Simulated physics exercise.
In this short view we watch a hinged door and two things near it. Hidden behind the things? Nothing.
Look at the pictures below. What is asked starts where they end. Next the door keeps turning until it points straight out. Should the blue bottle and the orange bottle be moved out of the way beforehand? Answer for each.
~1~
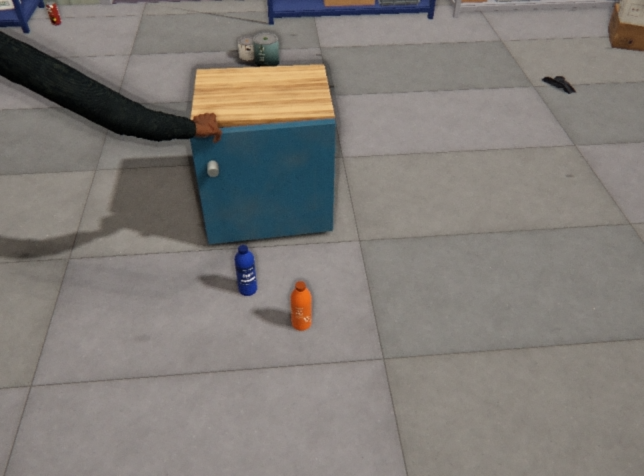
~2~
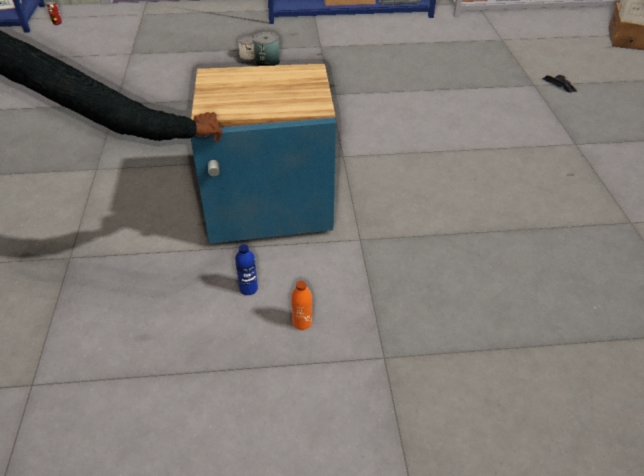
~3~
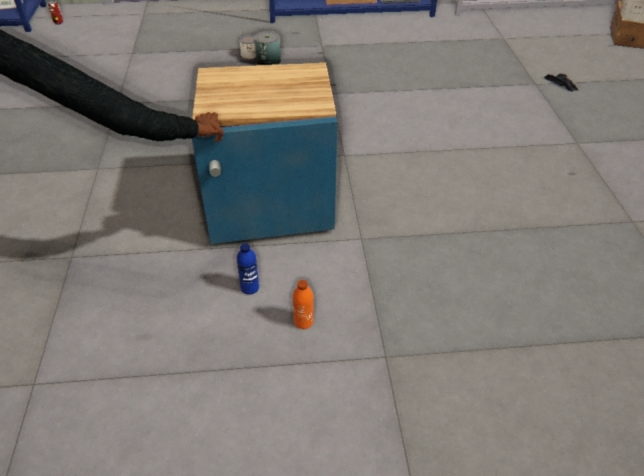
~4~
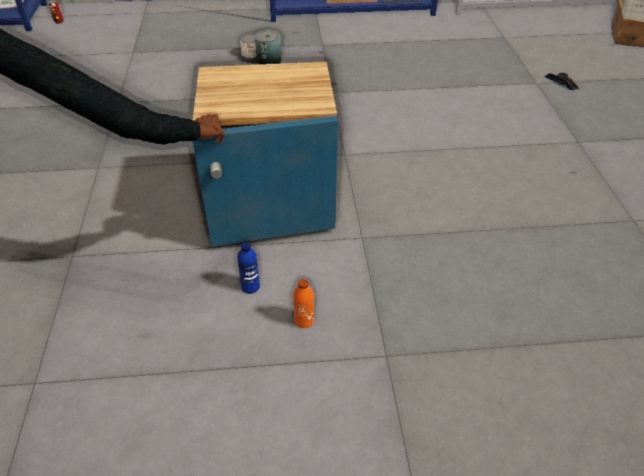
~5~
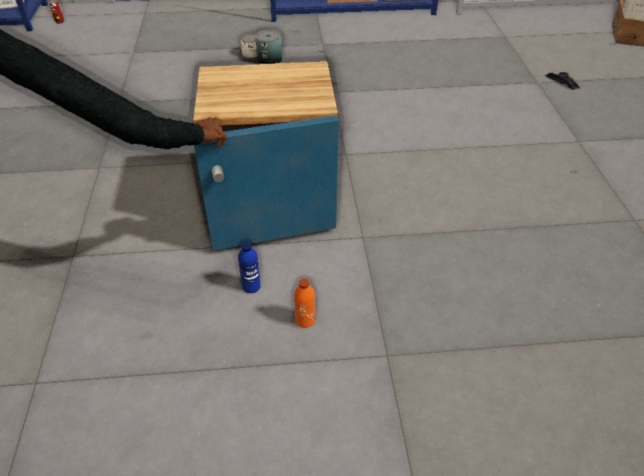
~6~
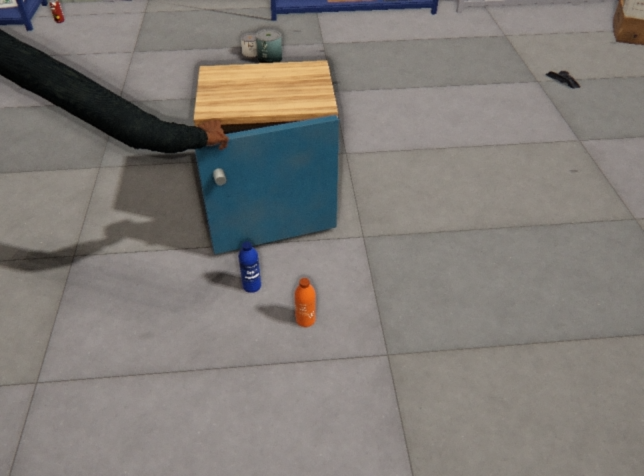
For each: The blue bottle should be moved; the orange bottle should be moved.
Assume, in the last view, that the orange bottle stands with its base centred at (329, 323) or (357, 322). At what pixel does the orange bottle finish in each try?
Rest position (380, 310) for the first setting, (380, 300) for the second.
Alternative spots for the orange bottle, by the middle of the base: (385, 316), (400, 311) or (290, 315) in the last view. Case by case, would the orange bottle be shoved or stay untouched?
Going in that order, it is never reached; is never reached; gets hit and moved.
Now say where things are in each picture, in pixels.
In the first picture, door 4° open; blue bottle (246, 270); orange bottle (301, 305); door (268, 189).
In the second picture, door 4° open; orange bottle (302, 304); door (269, 188).
In the third picture, door 5° open; blue bottle (248, 268); door (270, 188).
In the fourth picture, door 7° open; orange bottle (304, 302); door (271, 189).
In the fifth picture, door 10° open; blue bottle (249, 267); door (273, 191).
In the sixth picture, door 13° open; blue bottle (250, 266); orange bottle (305, 301); door (274, 192).
Then, 1.48 s later than the last frame, door 55° open; blue bottle shifted well along near (284, 291); orange bottle at rest near (305, 301).
Then, 2.00 s later than the last frame, door 70° open; blue bottle shifted well along near (315, 301); orange bottle shifted about its own width near (332, 312).
Then, 2.32 s later than the last frame, door 79° open; blue bottle shifted well along near (336, 304); orange bottle shifted well along near (350, 318).
When it is over, the blue bottle gets shoved, near (363, 304); the orange bottle gets shoved, near (357, 322).
